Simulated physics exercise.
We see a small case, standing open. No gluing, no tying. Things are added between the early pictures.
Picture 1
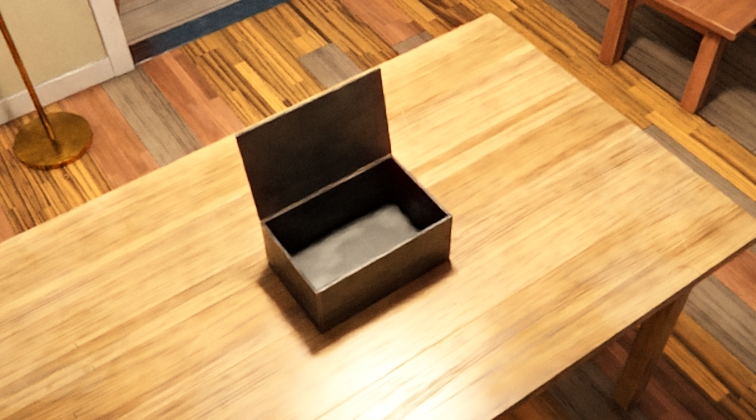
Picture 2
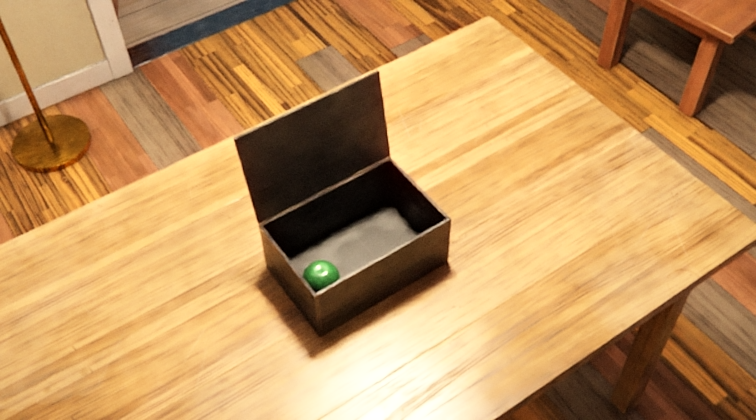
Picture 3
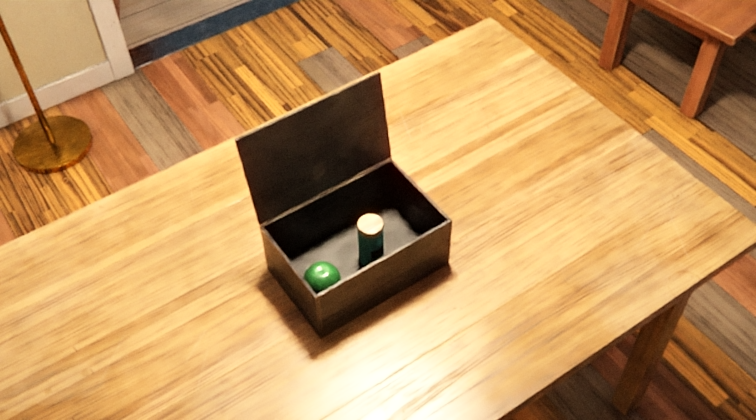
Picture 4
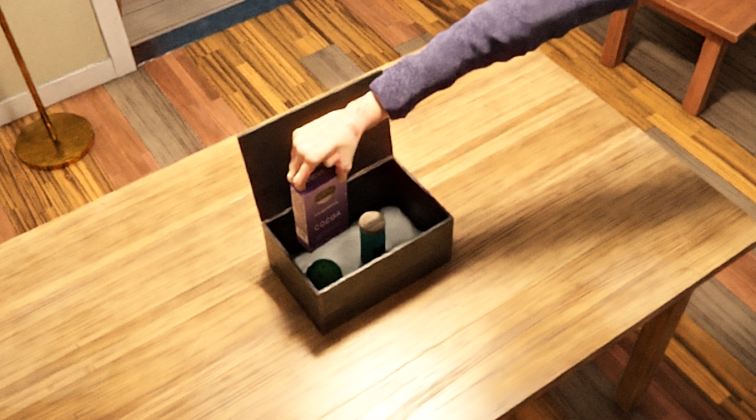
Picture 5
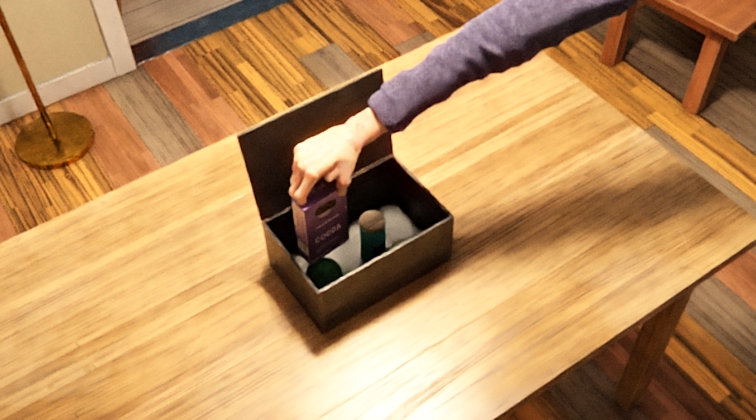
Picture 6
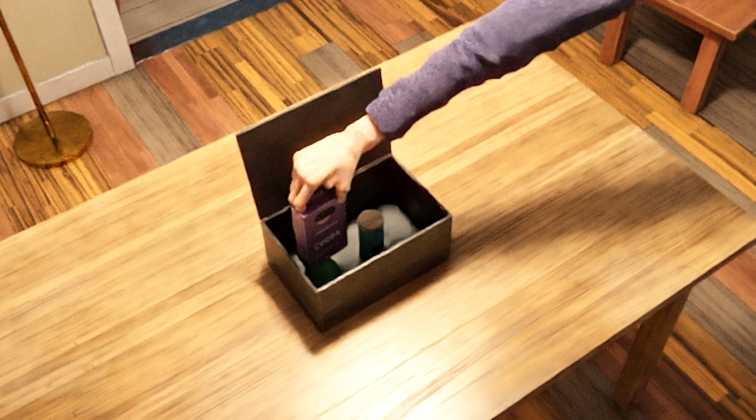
A green ball and then a turquoise shaker appeared in an open dark box on a wooden table, and a purple-sleeved arm lowered a purple packet in beside them, still gripping it.
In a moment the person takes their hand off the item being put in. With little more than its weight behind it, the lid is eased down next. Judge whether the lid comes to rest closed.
It does.
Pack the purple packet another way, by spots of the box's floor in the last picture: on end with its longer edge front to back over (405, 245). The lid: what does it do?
Then the lid stays propped open.
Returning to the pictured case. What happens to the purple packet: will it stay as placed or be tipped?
The purple packet tips.
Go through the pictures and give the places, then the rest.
The last thing is not in view yet, in the first frame.
The last thing is not in view yet, in the second frame.
The last thing is not in view yet; turquoise shaker (371, 242), in the third frame.
Still above its spot; purple packet (321, 207); turquoise shaker (373, 239), in the fourth frame.
Still above its spot; purple packet (321, 220); turquoise shaker (373, 238), in the fifth frame.
Put in, still held; purple packet (321, 227); turquoise shaker (371, 237), in the sixth frame.
Then, 0.50 s past the last view, purple packet on its side near (346, 237); green apple displaced a little.
Then, 1.50 s past the last view, lid 66° above the rim; purple packet on its side near (351, 245); green apple displaced a little.
Then, 2.10 s past the last view, lid 20° above the rim; purple packet on its side near (351, 245); green apple displaced a little.
Finally, lid shut; down or leaning hard in the box, purple packet; the other 2 still in place. Final places as the last picture's camera would see them, purple packet near (351, 245).
